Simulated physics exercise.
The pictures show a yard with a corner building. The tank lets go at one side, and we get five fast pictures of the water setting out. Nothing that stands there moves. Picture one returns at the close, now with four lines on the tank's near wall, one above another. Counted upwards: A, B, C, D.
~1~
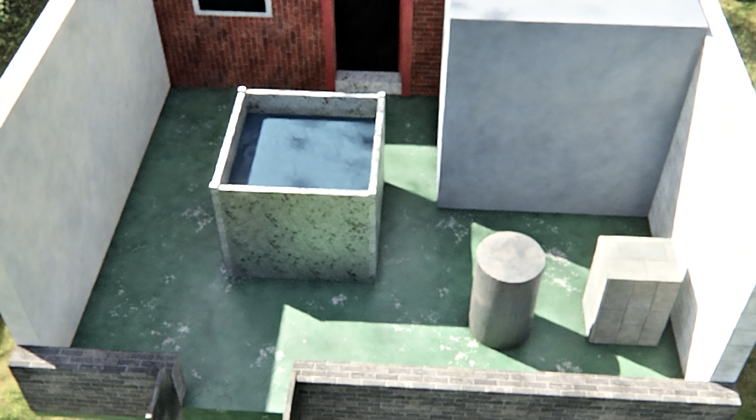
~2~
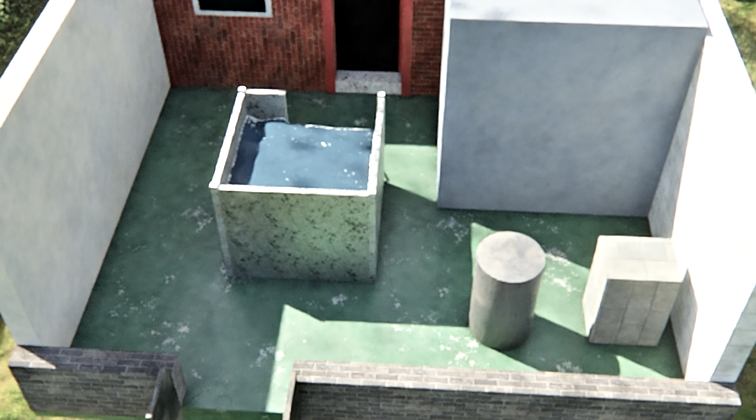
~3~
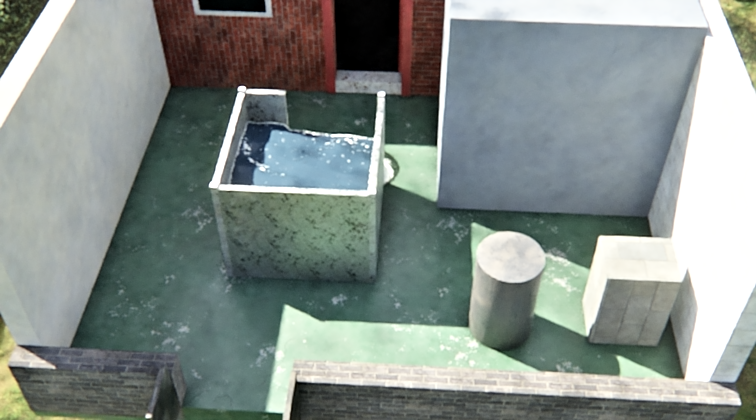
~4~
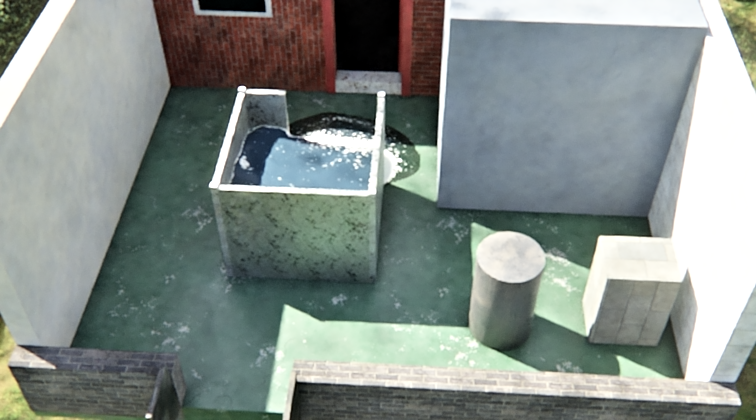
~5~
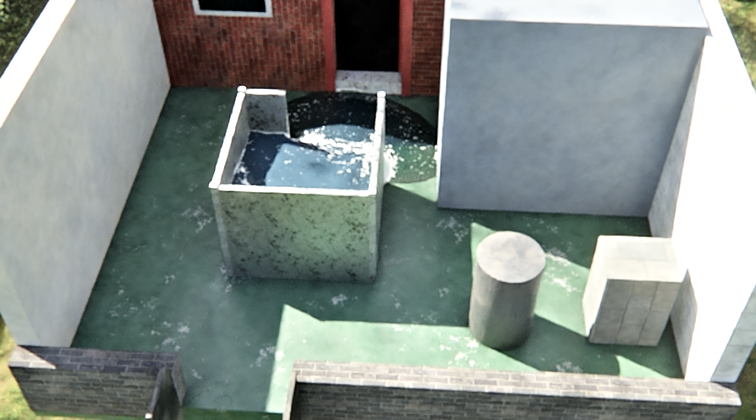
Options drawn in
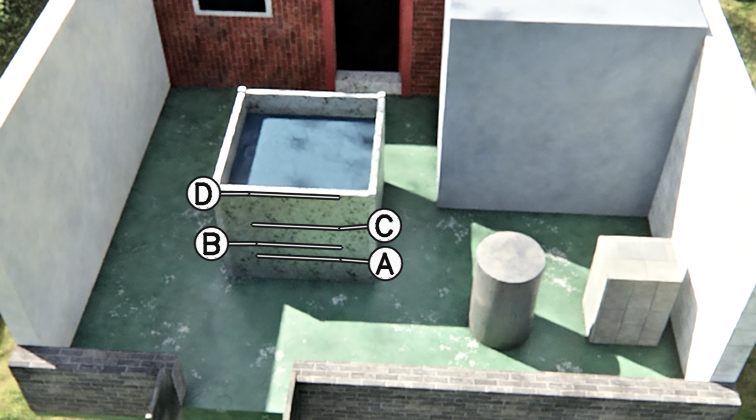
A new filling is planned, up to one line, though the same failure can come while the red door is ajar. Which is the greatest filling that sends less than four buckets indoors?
Choose A.
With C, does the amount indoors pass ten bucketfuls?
Yes.
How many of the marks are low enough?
One of them.
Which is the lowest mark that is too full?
The answer is B.
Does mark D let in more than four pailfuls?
Yes, it does.
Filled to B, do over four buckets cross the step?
Yes.
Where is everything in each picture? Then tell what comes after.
In the first picture, water in the tank at rest, its middle at (304, 158); foot of the red doorway at (368, 93); open gate at (235, 353).
In the second picture, water covers 1 % of the ground, its front hidden from here.
In the third picture, water covers 4 % of the ground, its front hidden from here.
In the fourth picture, water covers 9 % of the ground, its front hidden from here.
In the fifth picture, front seen at (421, 129), 16 % of the ground wet.
On the marked copy, A at (299, 257); B at (298, 245); C at (296, 226); D at (293, 195); from the bottom up A, B, C, D.
With A, a splash gets over, under a bucket.
With B, about 8 bucketfuls get in.
With C, dozens of bucketfuls pour in.
With D, dozens of bucketfuls pour in.
